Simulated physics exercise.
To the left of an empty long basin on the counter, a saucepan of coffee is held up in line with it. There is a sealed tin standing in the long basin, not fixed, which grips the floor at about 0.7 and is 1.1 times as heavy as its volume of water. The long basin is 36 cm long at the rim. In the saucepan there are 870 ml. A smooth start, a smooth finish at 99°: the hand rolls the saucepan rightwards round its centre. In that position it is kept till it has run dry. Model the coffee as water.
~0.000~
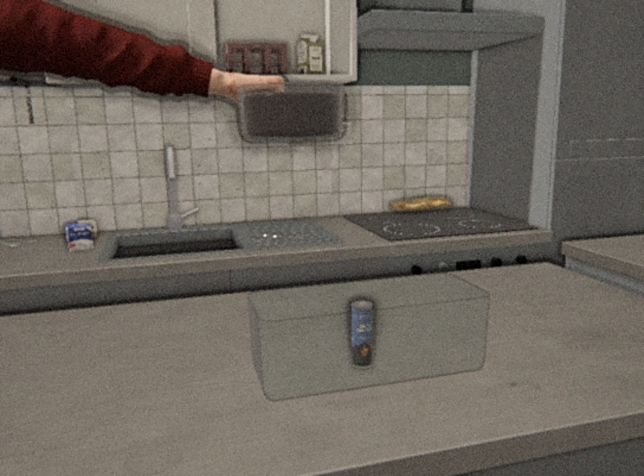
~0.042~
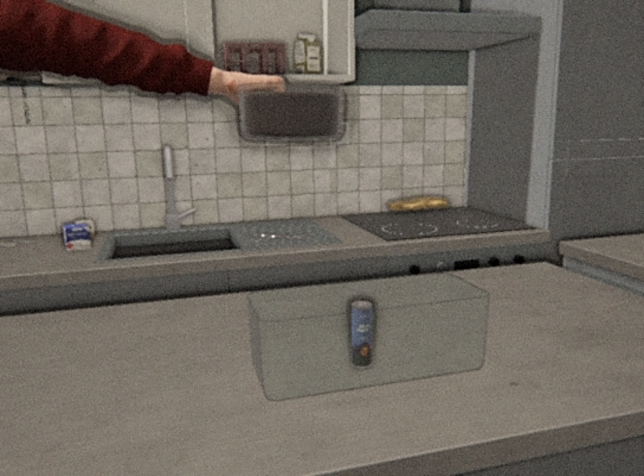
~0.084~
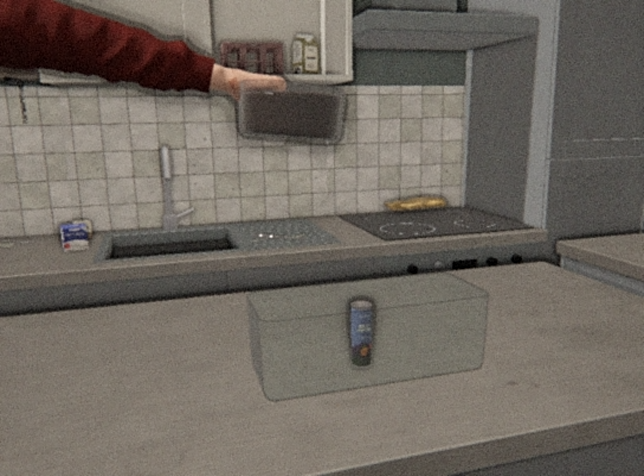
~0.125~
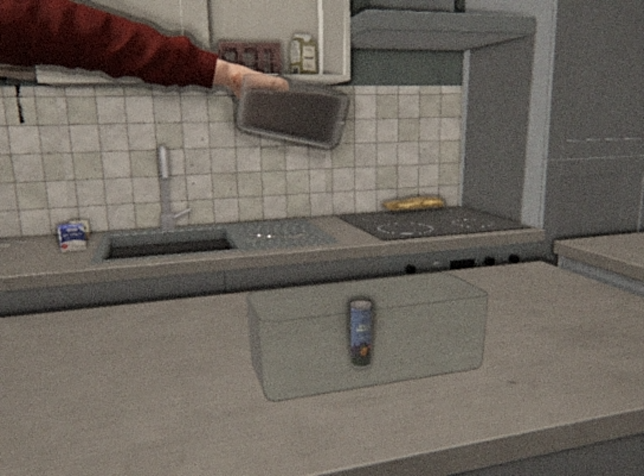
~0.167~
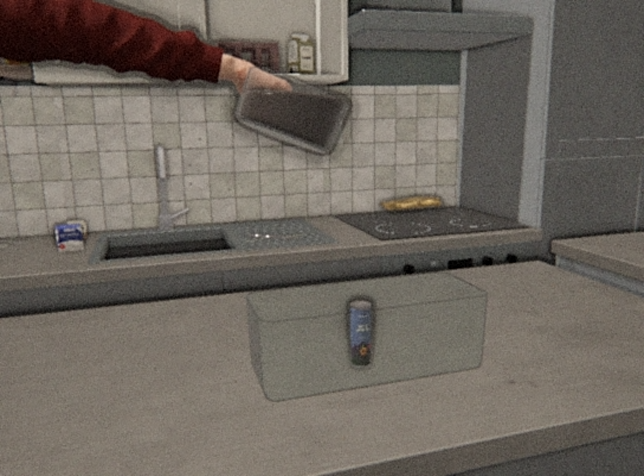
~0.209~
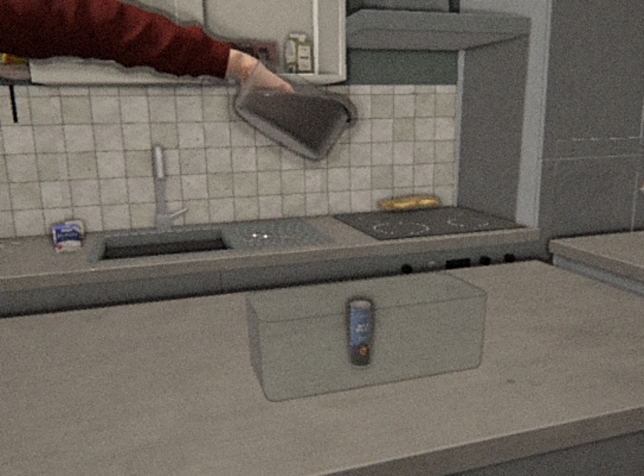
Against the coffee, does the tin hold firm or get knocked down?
It's bound to be brought down.
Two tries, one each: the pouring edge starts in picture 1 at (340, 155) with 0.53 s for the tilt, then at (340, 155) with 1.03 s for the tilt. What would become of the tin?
First it keeps standing; then it keeps standing.
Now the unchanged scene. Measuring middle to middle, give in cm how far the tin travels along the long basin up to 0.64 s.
I'd put it at around 0 centimetres.
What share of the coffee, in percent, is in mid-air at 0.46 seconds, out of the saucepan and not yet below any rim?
70 %.
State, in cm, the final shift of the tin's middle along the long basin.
The tin's middle ends up about 8.0 cm along the basin.
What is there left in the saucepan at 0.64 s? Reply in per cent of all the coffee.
I'd say some 6 per cent remains.
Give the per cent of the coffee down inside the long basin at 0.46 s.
I'd estimate some 5 percent of the liquid.
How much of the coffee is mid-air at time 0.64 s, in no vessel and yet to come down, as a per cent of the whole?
20 per cent, roughly.
After 0.46 s the tilt is 94° and 25 per cent is still to pour; the tin stands where it began.
After 0.64 s the tilt is 99° and 6 per cent is still to pour; the tin stands where it began.
After 0.82 s the tilt is 99° and 1 per cent is still to pour; the tin leans 48°.
After 1.03 s the tilt is 99° and 0 per cent is still to pour; the tin lies on its side.
In the end the tin lies on its side.
